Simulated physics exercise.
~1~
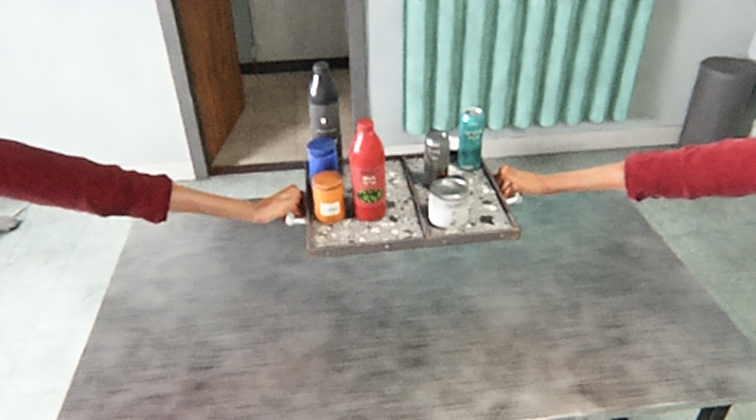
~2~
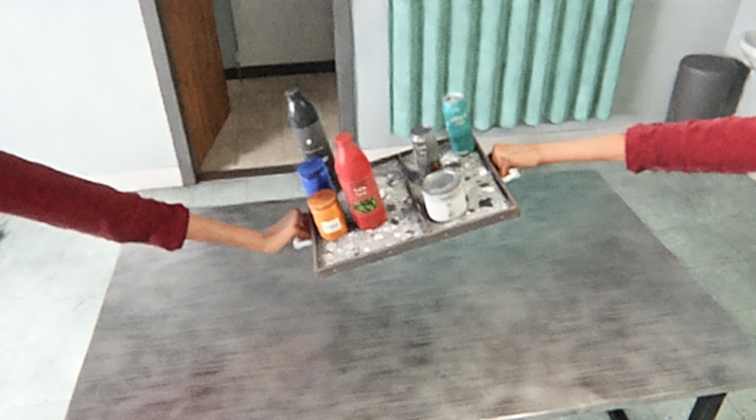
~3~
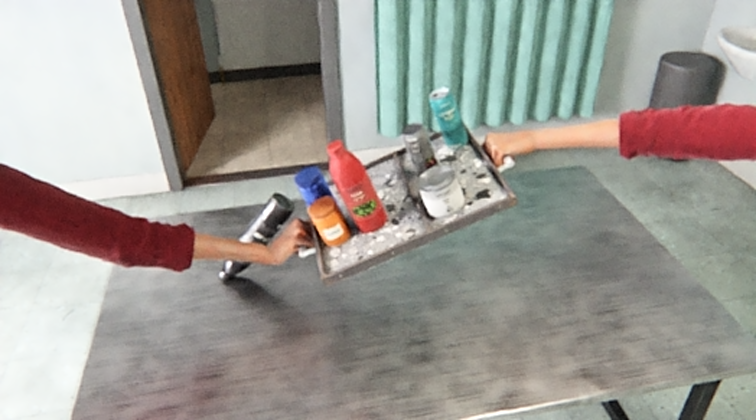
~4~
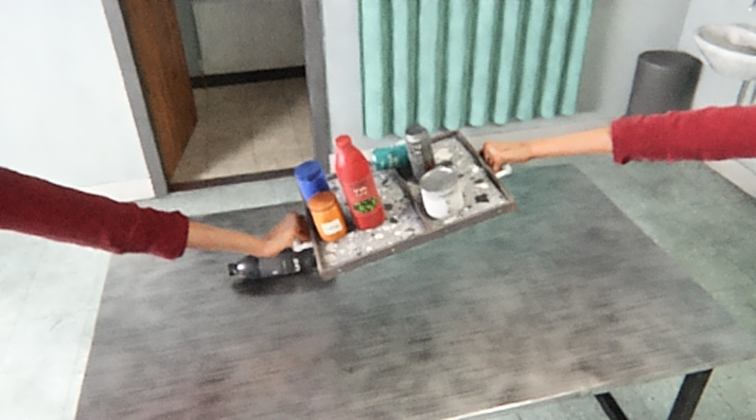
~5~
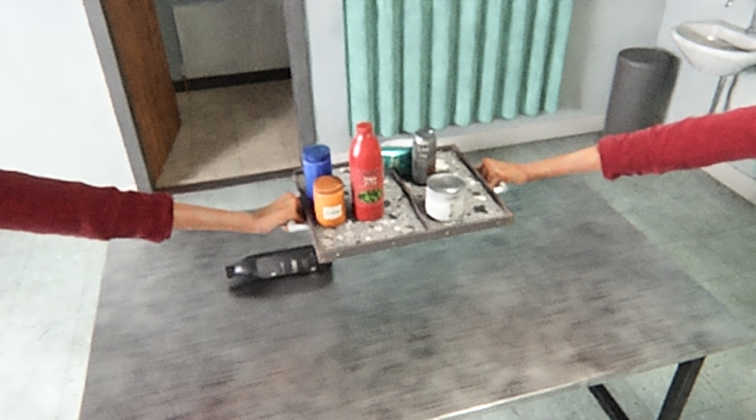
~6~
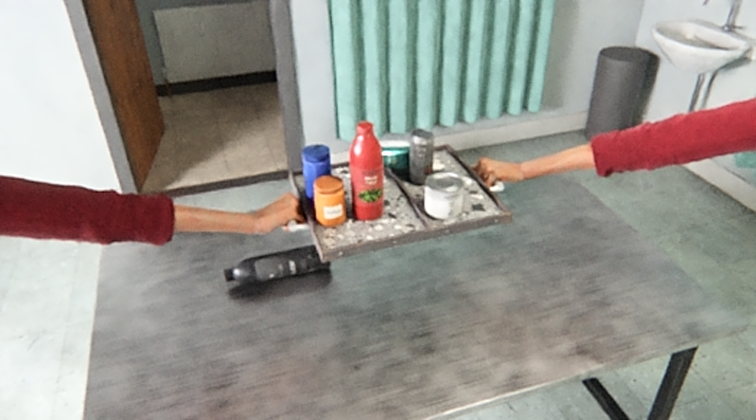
Two hands held a tray of bottles, jars and cans above a table and tipped it down to the left, sending the black bottle onto the table and toppling the turquoise can, then levelled it with the other items still upright.
